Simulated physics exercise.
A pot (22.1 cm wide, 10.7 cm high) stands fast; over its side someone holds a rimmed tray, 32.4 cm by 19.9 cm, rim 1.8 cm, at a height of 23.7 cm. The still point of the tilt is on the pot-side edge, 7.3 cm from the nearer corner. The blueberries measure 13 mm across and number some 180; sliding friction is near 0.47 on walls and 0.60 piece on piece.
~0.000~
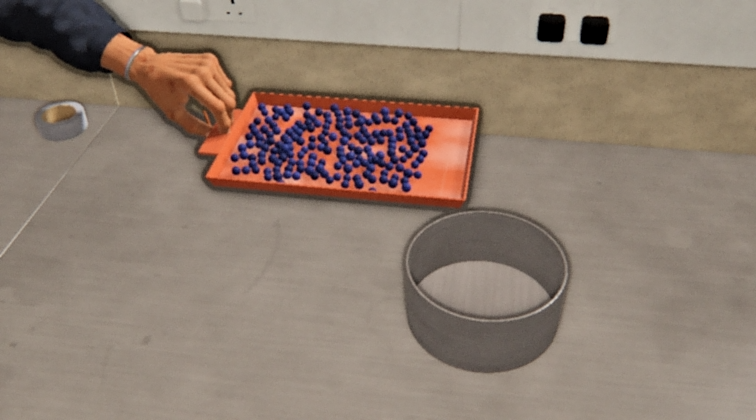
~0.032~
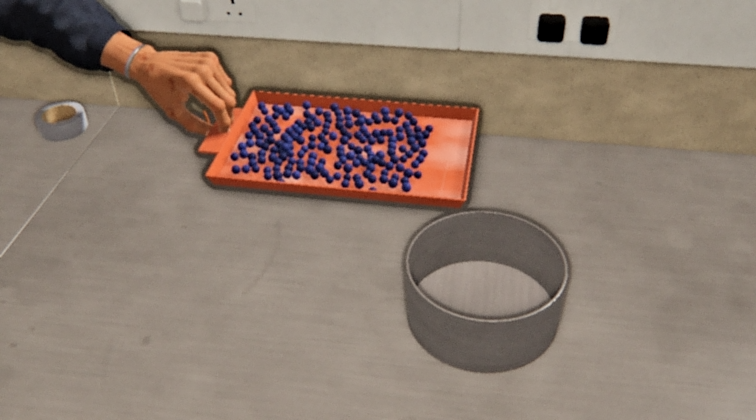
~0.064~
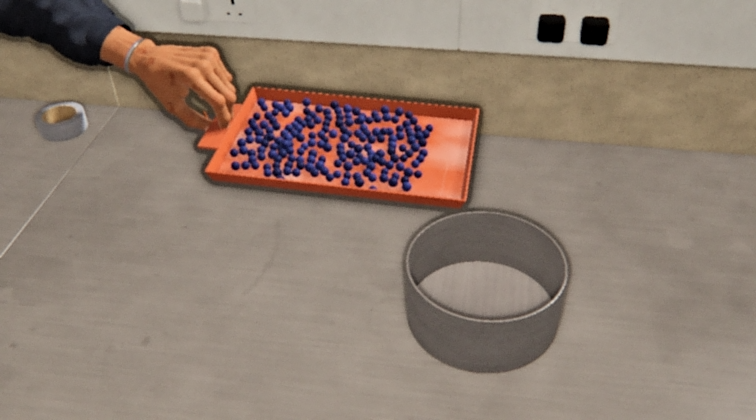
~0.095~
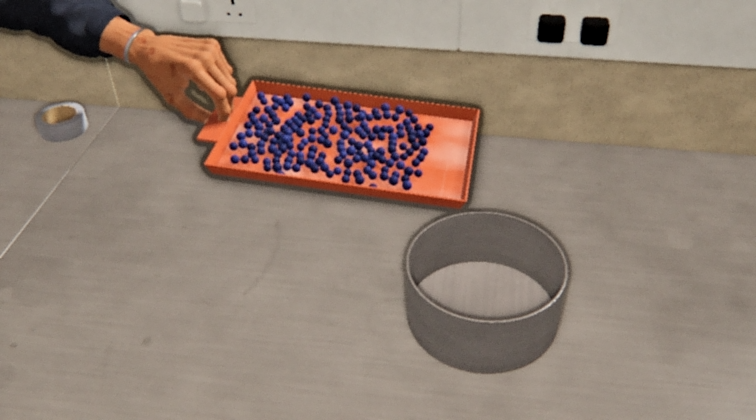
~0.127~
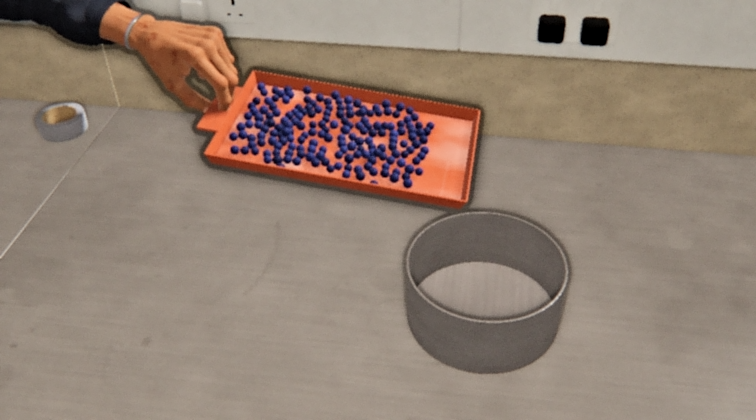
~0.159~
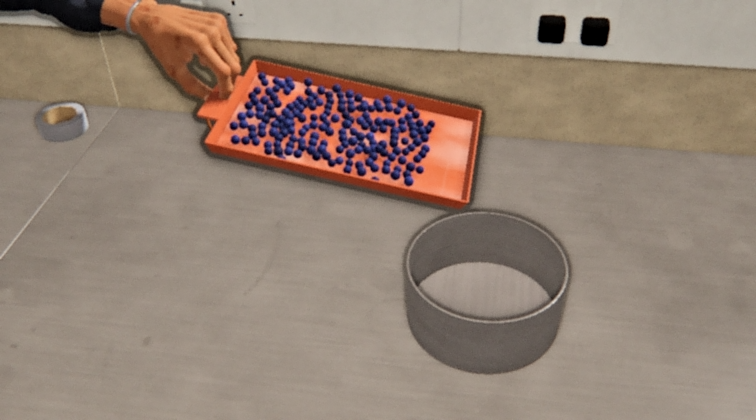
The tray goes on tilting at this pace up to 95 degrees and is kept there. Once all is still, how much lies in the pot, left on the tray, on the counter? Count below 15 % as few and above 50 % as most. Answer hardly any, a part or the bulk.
Pot the bulk, tray hardly any, counter a part.
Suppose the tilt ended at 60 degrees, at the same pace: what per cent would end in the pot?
It would be near 40 per cent.
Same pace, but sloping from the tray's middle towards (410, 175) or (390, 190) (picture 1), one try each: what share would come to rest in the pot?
About 95 and 90 per cent.
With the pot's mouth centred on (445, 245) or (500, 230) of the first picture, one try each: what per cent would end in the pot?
Some 45 and 85 per cent.
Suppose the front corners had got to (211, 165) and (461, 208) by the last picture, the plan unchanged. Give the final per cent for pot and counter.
Pot 60, counter 40.
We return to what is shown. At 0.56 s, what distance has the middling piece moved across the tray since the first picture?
About 10 cm.
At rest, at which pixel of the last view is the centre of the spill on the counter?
Around (557, 250).
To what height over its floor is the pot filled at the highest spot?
Some 2.5 cm.
Then, at 0.56 s, tilt 51 degrees; the tray holds 100 %, the pot 0 %.
Then, at 0.83 s, tilt 79 degrees; the tray holds 50 %, the pot 10 %.
After 1.20 s, tilt 95 degrees; the tray holds 0 %, the pot 65 %.
In the end, at 1.8 s, pot 70 %, tray 0 %, counter 30 %.
